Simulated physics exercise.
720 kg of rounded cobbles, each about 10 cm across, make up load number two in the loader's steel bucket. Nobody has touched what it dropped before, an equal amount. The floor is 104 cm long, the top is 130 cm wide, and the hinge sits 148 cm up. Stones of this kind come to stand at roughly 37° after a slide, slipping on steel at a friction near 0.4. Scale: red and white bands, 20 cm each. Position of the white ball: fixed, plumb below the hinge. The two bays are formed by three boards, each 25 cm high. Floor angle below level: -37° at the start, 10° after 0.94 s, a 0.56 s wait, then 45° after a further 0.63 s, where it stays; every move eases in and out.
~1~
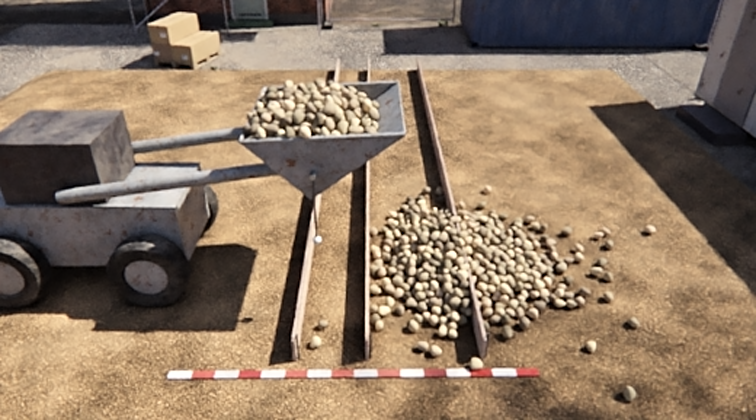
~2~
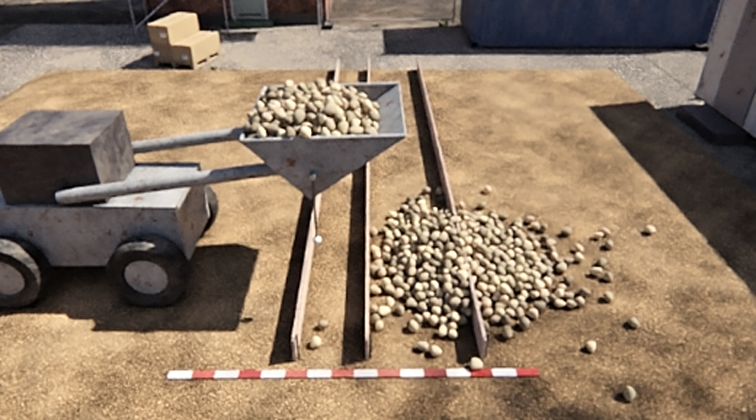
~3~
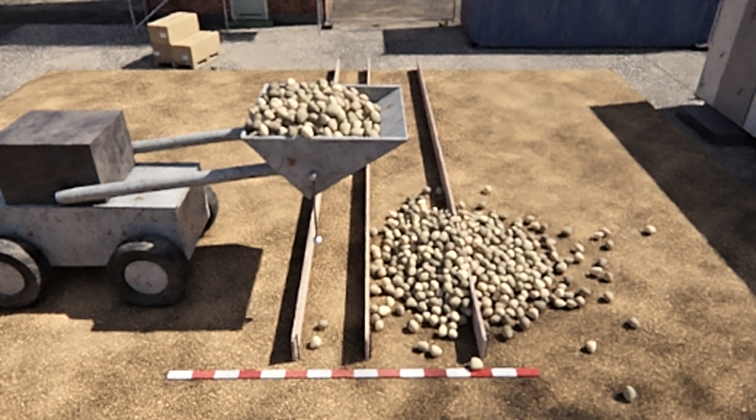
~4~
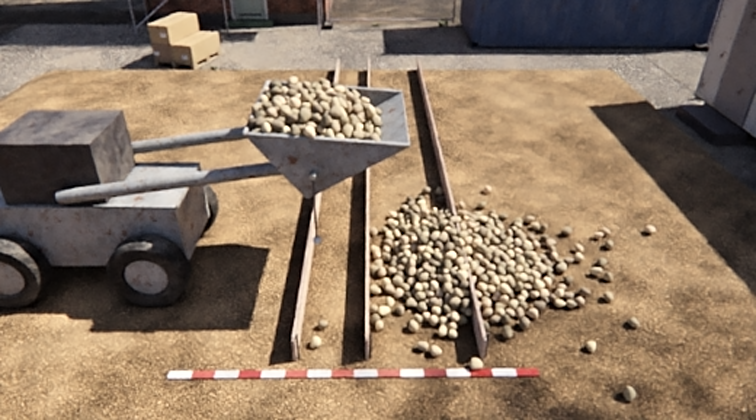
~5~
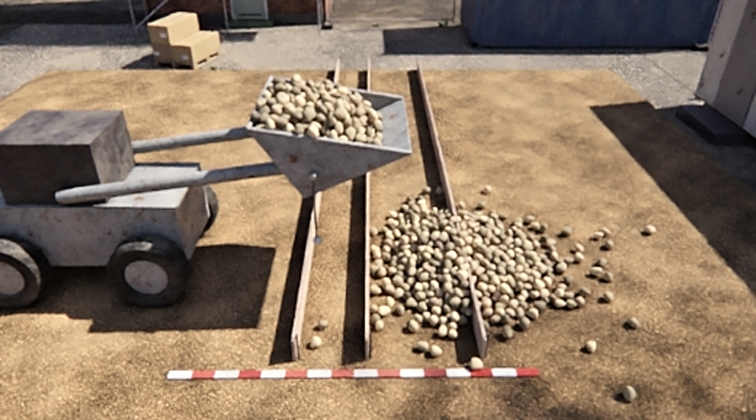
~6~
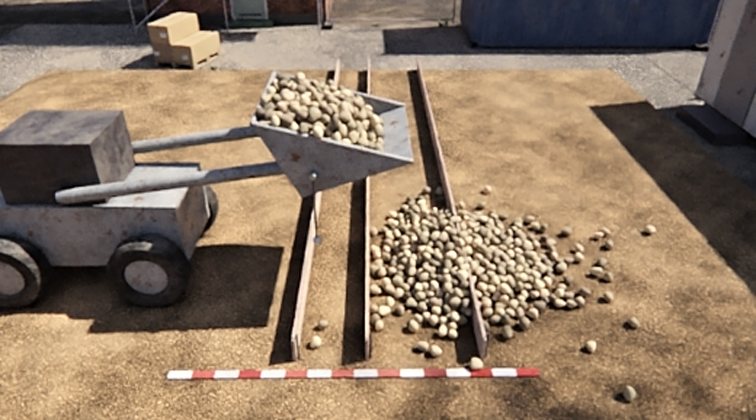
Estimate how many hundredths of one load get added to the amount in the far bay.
About 91 hundredths.
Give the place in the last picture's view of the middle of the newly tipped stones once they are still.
The centre sits about (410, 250).
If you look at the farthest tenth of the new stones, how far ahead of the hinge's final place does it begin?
It comes to around 140 centimetres.
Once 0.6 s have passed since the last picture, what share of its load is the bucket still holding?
About 100 percent is still in there.
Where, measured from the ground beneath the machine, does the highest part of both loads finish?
The top ends up some 52 cm above the ground.
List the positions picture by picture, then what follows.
The bucket is at -37°, its lip at (405, 134); the top of the load is at (308, 94). The earlier load is highest near (452, 232), 29 cm above ground level, 56 % in the far bay, 44 % past the last board, in the first picture.
Lip at (406, 136), floor tilted -36°, highest stones at (303, 94), in the second picture.
The bucket is at -34°, its lip at (408, 140); the top of the load is at (299, 93), in the third picture.
Lip at (410, 146), floor tilted -30°, highest stones at (297, 90), in the fourth picture.
Lip at (411, 153), floor tilted -25°, highest stones at (289, 88), in the fifth picture.
Lip at (413, 162), floor tilted -19°, highest stones at (289, 85), in the sixth picture.
Then, 0.3 s after the last picture the floor is at 2°; in per cent of one load, 100 in the bucket, 56 in the far bay, 44 past the last board; the foremost stones are at (613, 257).
Then, 0.6 s after the last picture the floor is at 10°; in per cent of one load, 99 in the bucket, 1 in the near bay, 57 in the far bay, 44 past the last board; the foremost stones are at (613, 257).
Then, 2.2 s after the last picture the floor is at 45°; in per cent of one load, 4 in the bucket, 146 in the far bay, 51 past the last board; the foremost stones are at (613, 257).
Then, 5.0 s after the last picture the floor is at 45°; in per cent of one load, 0 in the bucket, 2 in the near bay, 147 in the far bay, 52 past the last board; the foremost stones are at (613, 257). Net gain in the far bay, 91.
